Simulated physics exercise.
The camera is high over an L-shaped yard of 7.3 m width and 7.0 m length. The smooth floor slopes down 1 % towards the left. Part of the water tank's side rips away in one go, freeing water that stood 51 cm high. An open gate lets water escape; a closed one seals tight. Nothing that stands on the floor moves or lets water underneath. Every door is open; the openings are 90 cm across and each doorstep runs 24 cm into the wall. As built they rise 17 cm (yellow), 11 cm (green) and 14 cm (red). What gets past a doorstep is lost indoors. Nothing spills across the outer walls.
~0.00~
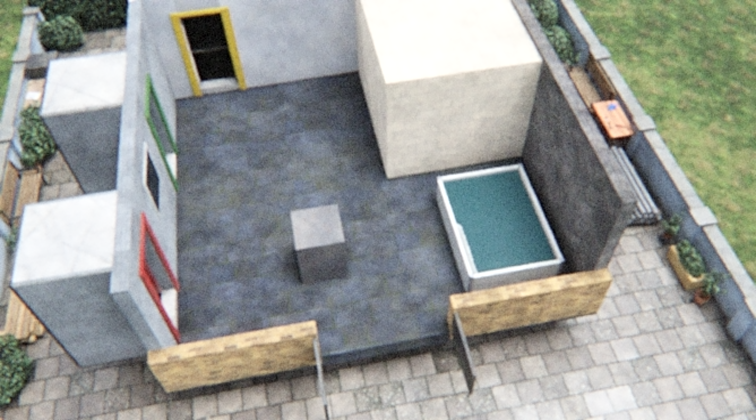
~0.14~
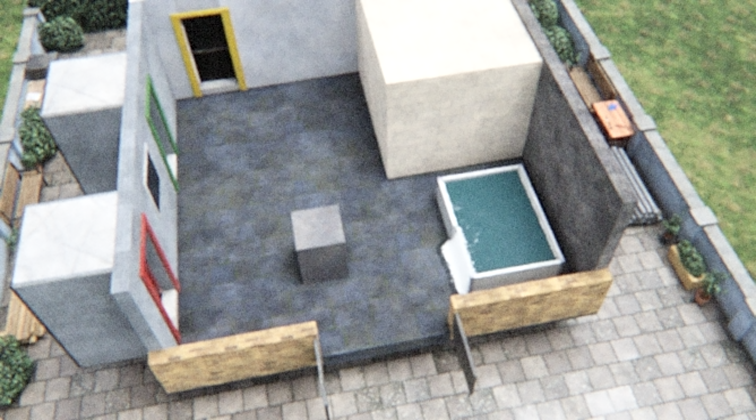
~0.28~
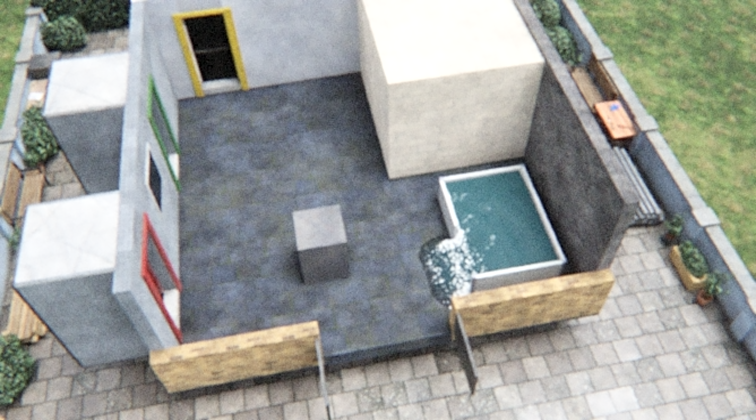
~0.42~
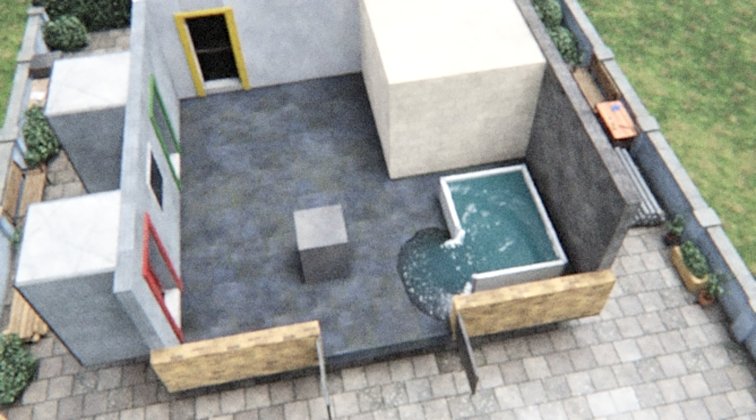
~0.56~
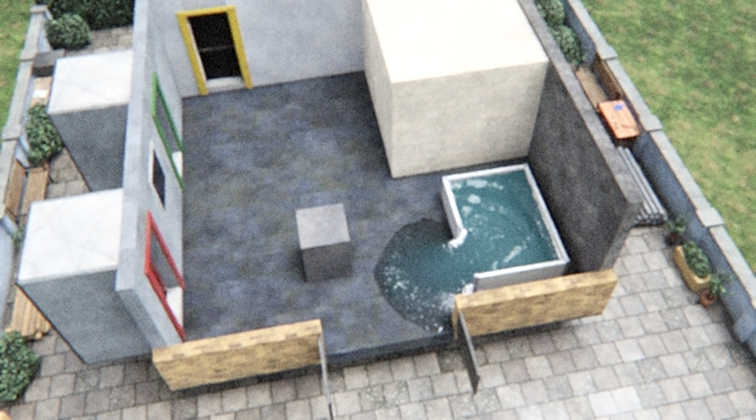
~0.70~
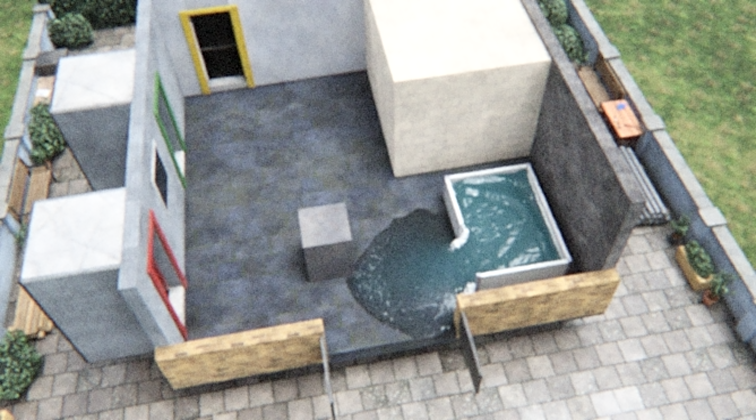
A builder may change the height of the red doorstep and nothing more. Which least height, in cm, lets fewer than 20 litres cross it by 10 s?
About 11 cm.
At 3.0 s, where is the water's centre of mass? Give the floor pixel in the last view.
At about (416, 257).
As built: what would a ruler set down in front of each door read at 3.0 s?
In cm: Yellow 0, green 0, red 15.
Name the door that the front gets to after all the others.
Last comes the yellow one.
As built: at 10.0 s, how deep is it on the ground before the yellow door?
Roughly 7.0 cm deep.
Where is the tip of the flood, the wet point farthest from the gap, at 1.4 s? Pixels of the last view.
At about (245, 311).
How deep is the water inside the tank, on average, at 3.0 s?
Some 22 cm.
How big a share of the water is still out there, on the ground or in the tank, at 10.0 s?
About 72 per cent.
After 1.4 s water covers 20 % of the floor, deepest (26 cm) near (460, 282); it has not reached the red door.
After 3.0 s water covers 40 % of the floor, deepest (28 cm) near (185, 367); 15 cm at the red door, 0 litres in over its 14 cm doorstep.
After 10.0 s water covers 80 % of the floor, deepest (9 cm) near (185, 150); 7 cm at the red door, 4 litres in over its 14 cm doorstep.
At the red door as built, the water arrived by 2.0 s and peaked near 15 cm at 3.2 s.
Run again over the same 10 s with other heights there, 32 litres in over 9.5 cm, 7 litres over 13 cm. The limit of 20 litres is kept from about 11 cm up.
